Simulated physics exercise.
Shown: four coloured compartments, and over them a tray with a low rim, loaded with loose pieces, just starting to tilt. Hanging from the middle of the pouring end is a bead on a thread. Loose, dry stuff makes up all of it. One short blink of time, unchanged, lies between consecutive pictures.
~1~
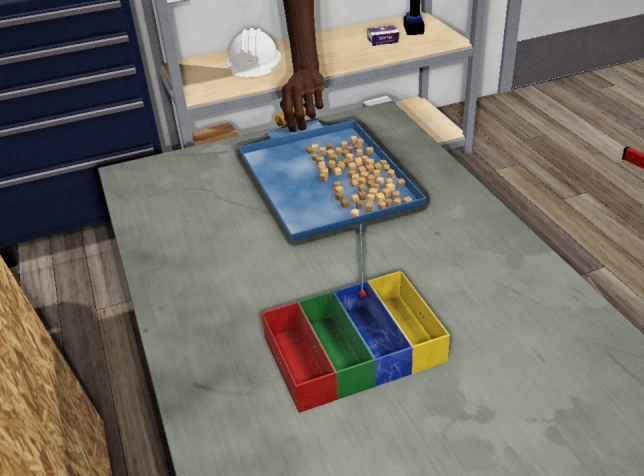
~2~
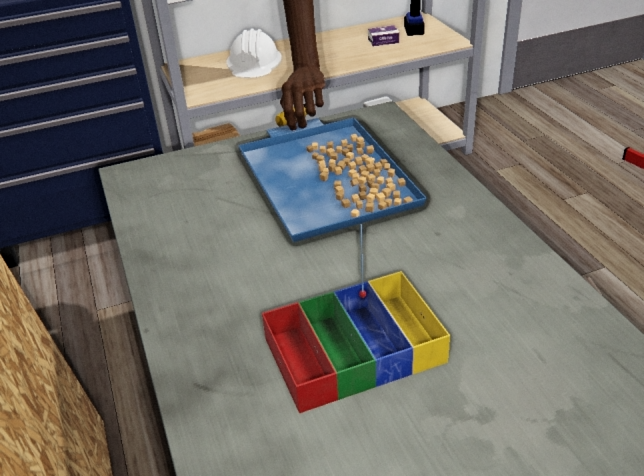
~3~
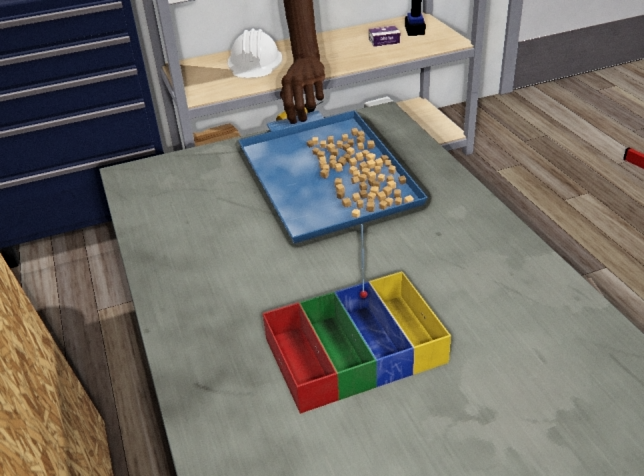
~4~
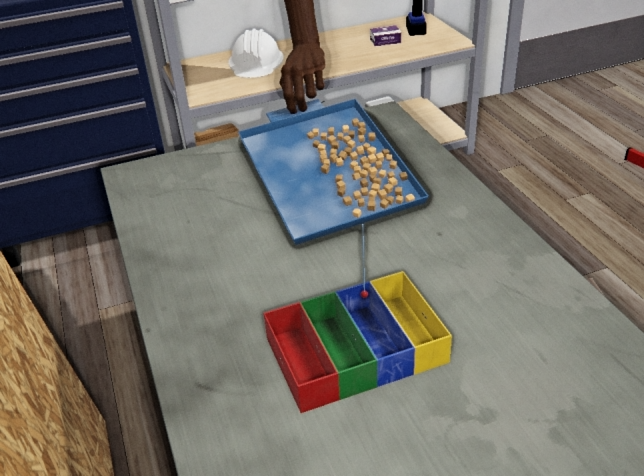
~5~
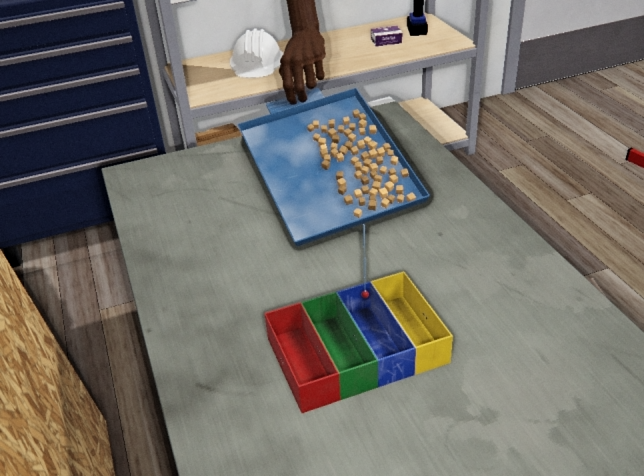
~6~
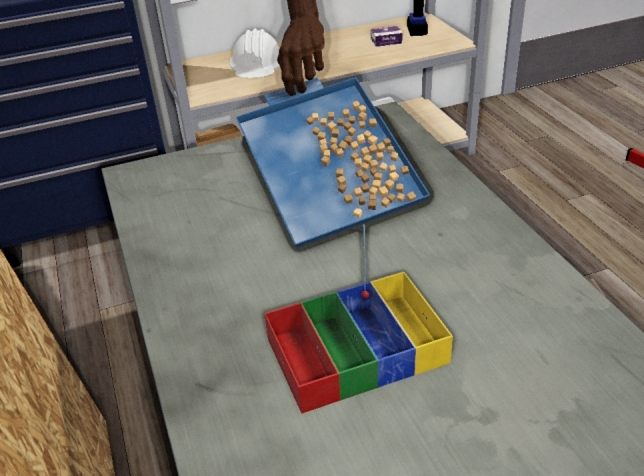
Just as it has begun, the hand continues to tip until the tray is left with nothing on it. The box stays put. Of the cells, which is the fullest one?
The green one.
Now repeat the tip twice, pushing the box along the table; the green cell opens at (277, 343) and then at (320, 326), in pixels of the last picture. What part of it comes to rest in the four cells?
First try: Around 80 percent; second try: Around 90 percent.
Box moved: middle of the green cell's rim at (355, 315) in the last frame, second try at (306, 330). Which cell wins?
The first time it is the cell in red; the second time it is the green one.
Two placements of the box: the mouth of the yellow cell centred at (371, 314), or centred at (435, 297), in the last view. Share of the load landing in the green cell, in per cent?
It comes to near 30 per cent the first time and near 30 per cent the second time.
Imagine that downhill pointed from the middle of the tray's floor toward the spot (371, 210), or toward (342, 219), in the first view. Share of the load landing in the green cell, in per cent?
0 % then 30 %, roughly.
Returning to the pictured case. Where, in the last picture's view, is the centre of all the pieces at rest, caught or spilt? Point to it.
About (347, 359).
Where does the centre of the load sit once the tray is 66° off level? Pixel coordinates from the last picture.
The centre of the load shows up near (344, 211) in the last view.
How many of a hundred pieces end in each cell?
As percentages, the split is red cell 20, then green cell 40, then blue cell 30, and finally yellow cell 0.
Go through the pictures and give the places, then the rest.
Corners of the pouring end at (293, 233) and (423, 197), level; middle of the load at (352, 174), small wooden cubes; bead on its thread at (362, 294); red cell at (317, 390); green cell at (356, 377); blue cell at (394, 364); yellow cell at (430, 352), in the first frame.
Corners of the pouring end at (293, 234) and (423, 197), level; middle of the load at (352, 174), in the second frame.
Corners of the pouring end at (294, 235) and (424, 197), tipped barely, lowest at the left corner; middle of the load at (353, 171), in the third frame.
Corners of the pouring end at (295, 237) and (425, 195), tipped a little, lowest at the left corner; middle of the load at (354, 165), in the fourth frame.
Corners of the pouring end at (296, 240) and (427, 195), tipped a little, lowest at the left corner; middle of the load at (355, 161), in the fifth frame.
Corners of the pouring end at (296, 242) and (427, 194), tipped clearly, lowest at the left corner; middle of the load at (355, 157); red cell at (320, 391); green cell at (359, 378); blue cell at (397, 365); yellow cell at (433, 353), in the sixth frame.
Soon after the last picture, tray tipped steeply; nearly all on the tray; a small part falling or outside the box.
A little later, tray tipped past a quarter turn; most on the tray; a small part in the red cell; a stray few in the green cell; a small part falling or outside the box.
Later still, tray tipped past a quarter turn; about a third in the green cell; about a quarter in the blue cell; about a quarter in the red cell; a stray few in the yellow cell; a small part falling or outside the box.
At rest, tray tipped past a quarter turn; about a third in the green cell; about a quarter in the blue cell; about a quarter in the red cell; a stray few in the yellow cell; a small part outside the box.
